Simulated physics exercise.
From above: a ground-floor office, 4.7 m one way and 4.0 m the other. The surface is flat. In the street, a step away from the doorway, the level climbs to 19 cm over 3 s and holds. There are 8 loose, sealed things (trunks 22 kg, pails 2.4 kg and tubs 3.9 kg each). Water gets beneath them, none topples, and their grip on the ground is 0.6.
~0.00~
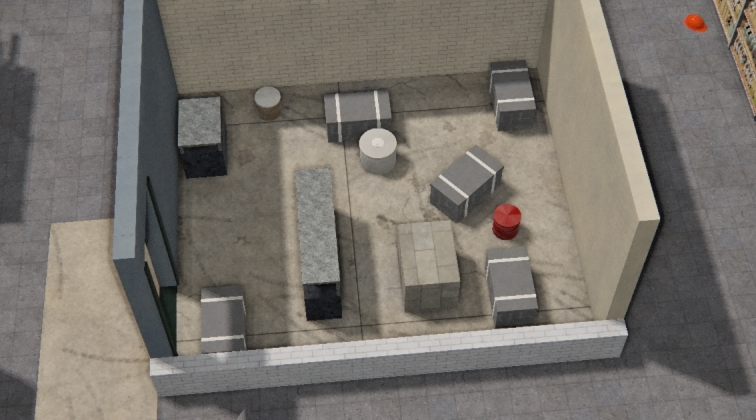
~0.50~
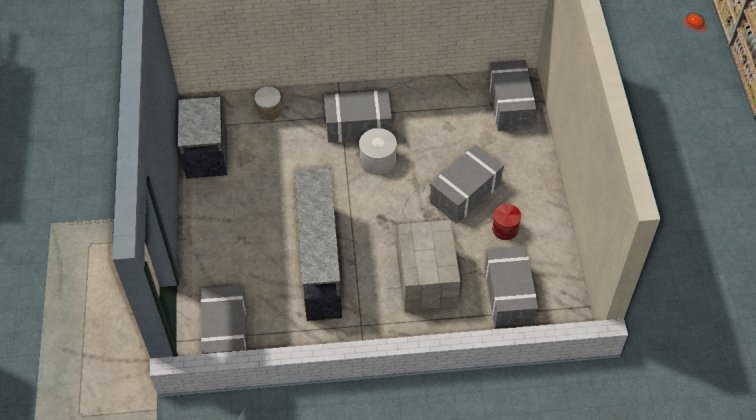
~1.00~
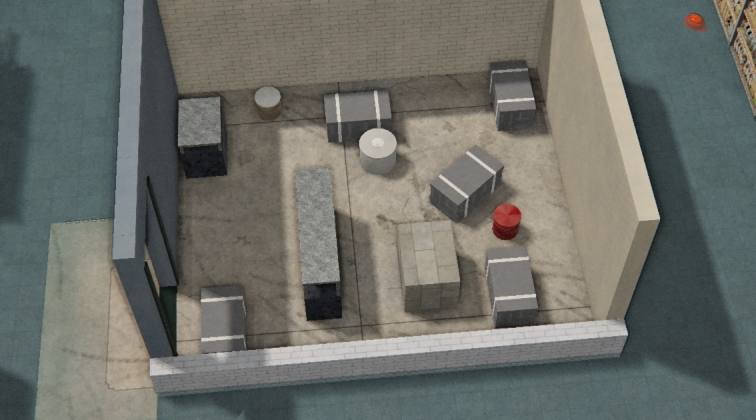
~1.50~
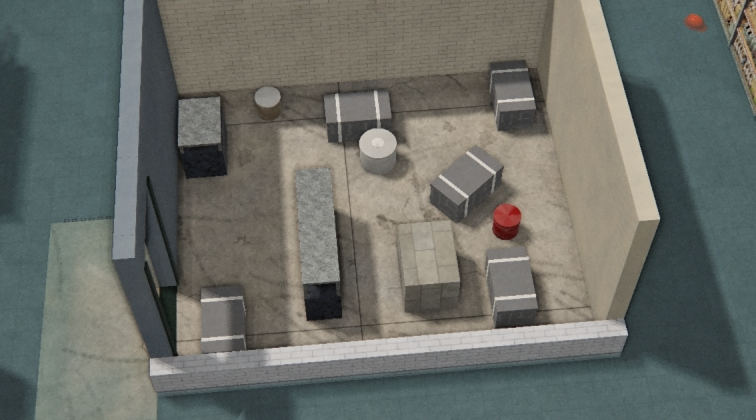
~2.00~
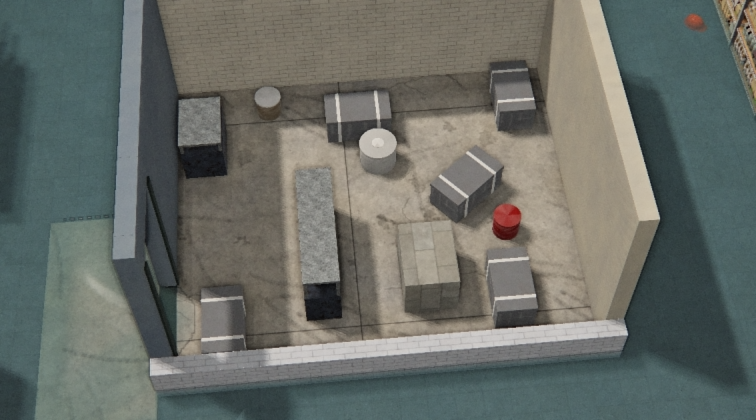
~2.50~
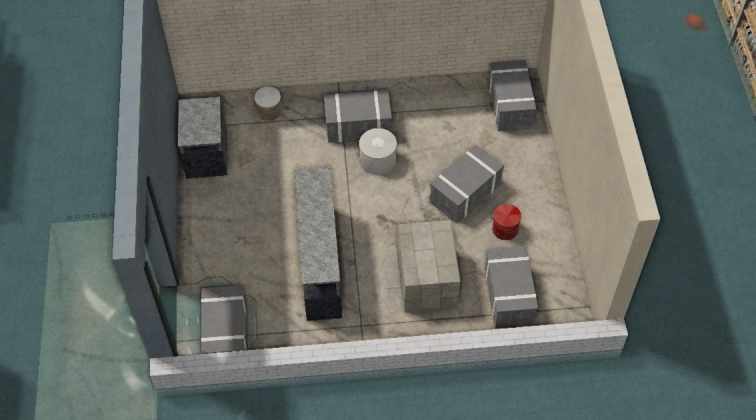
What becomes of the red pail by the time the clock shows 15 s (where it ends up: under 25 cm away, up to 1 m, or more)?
Red pail is nudged along.
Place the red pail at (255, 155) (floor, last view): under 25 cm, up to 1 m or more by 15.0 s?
It is nudged along.
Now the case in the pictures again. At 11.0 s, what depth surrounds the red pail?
Roughly 3 cm.
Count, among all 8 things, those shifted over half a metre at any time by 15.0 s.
3 of them.
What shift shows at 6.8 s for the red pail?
About 0 cm.
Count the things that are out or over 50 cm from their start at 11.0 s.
2 of them.
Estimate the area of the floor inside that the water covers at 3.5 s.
Roughly 2.5 m2.
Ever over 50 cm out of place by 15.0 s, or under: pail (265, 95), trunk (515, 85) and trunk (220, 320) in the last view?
In turn: More, over, over.
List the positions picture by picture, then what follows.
The red pail at (508, 215), on the bottom; water covers 0.0 m2; 0 of 8 have shifted, in the first frame.
The red pail at (508, 215) rests on the ground; 0.0 m2 under water; 0 of 8 have shifted, in the second frame.
The red pail at (508, 215) rests on the ground; water covers 0.0 m2; 0 of 8 have shifted, in the third frame.
The red pail at (508, 215) rests on the ground; 0.0 m2 under water; 0 of 8 have shifted, in the fourth frame.
The red pail at (508, 215), on the bottom; 0.1 m2 under water; 0 of 8 have shifted, in the fifth frame.
The red pail at (508, 215), on the bottom; 0.4 m2 under water; 0 of 8 have shifted, in the sixth frame.
After 3.5 s the red pail is near (508, 215), 0.0 m from its start, aground; 0 afloat.
After 6.8 s the red pail is near (508, 215), 0.0 m from its start, aground; 2 afloat.
After 11.0 s the red pail is near (508, 216), 0.0 m from its start, afloat; 3 afloat.
After 15.0 s the red pail is near (472, 201), 0.4 m from its start, afloat; 8 afloat.
